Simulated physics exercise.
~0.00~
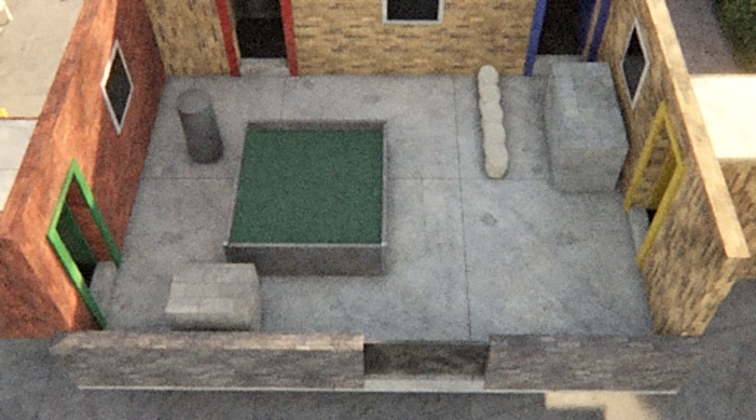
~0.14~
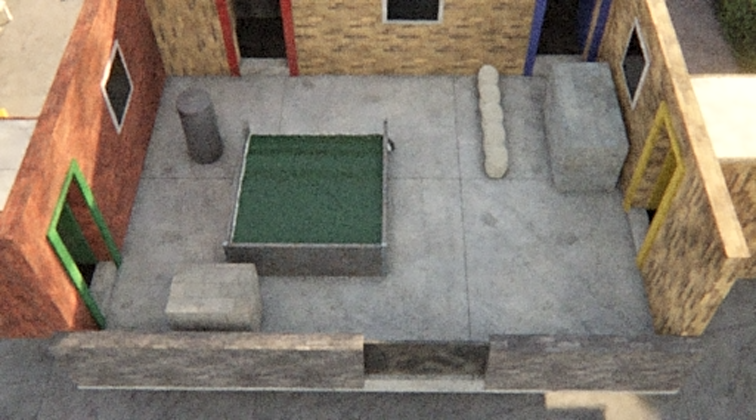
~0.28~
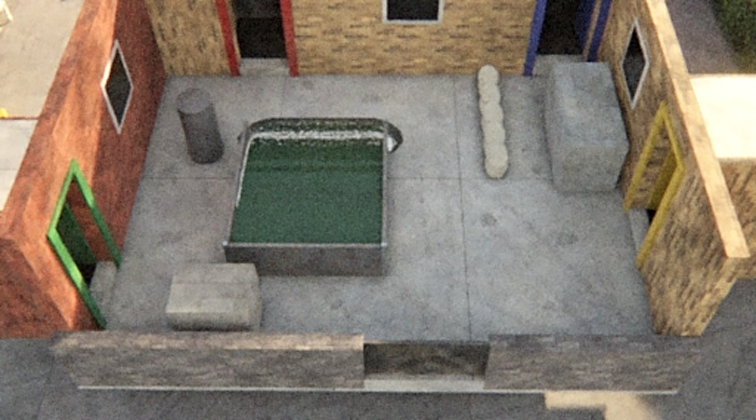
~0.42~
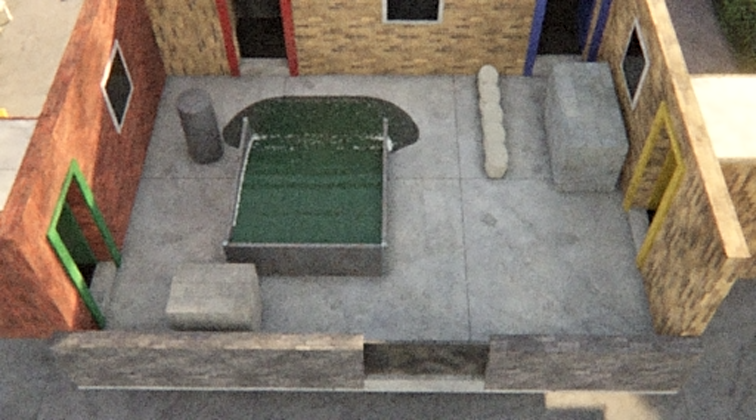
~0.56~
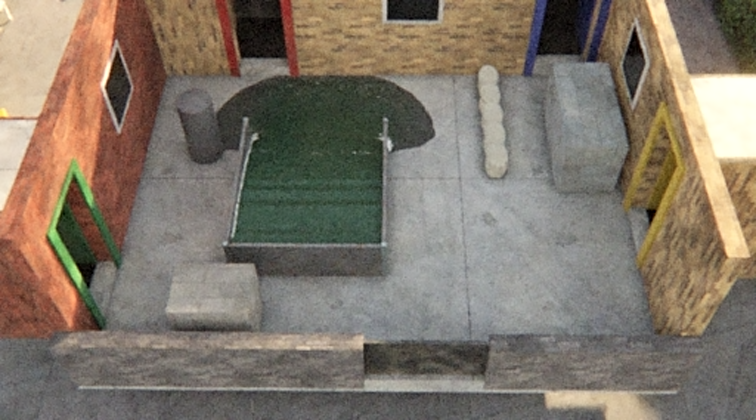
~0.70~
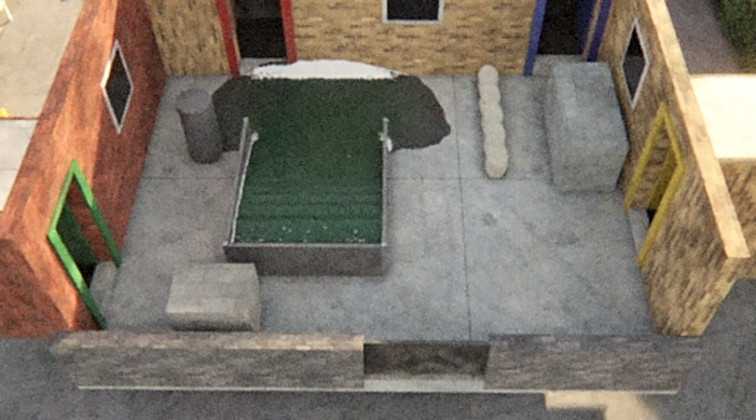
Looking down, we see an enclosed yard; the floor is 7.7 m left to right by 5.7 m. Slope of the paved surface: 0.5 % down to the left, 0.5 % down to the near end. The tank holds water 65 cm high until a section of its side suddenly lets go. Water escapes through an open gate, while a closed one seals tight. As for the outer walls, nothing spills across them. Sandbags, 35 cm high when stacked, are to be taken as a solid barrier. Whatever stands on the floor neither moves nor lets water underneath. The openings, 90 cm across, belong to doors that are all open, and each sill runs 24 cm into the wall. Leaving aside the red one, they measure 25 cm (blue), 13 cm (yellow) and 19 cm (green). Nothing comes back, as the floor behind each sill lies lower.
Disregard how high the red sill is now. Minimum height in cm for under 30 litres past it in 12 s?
Approx. 29 cm.
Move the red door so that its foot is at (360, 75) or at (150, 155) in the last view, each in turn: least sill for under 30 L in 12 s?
About 35 cm, then about 13.5 cm.
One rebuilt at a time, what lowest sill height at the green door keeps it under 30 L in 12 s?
Green would need about 11.5 cm on its own.
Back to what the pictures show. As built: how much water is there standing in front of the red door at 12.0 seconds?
It works out to about 5.0 centimetres deep.
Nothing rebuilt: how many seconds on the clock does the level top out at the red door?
It peaks at about 1.8 s.
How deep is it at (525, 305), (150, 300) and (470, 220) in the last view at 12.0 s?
7, 11 and 6 cm, respectively.
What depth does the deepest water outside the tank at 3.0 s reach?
Roughly 40 cm.
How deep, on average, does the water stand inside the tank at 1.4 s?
Mean depth: Approx. 37 cm.
After 1.4 s water covers 20 % of the floor, deepest (45 cm) near (327, 86); 34 cm at the red door, 29 litres in over its 18 cm sill.
After 3.0 s water covers 45 % of the floor, deepest (40 cm) near (177, 79); 26 cm at the red door, 138 litres in over its 18 cm sill.
After 12.0 s water covers 95 % of the floor, deepest (12 cm) near (653, 365); 5 cm at the red door, 153 litres in over its 18 cm sill.
At the red door as built, the water arrived by 0.7 s and peaked near 36 cm at 1.8 s.
Run again over the same 12 s with other heights there, 52 litres in over 26 cm, 5 litres over 35 cm. The limit of 30 litres is kept from about 29 cm up.
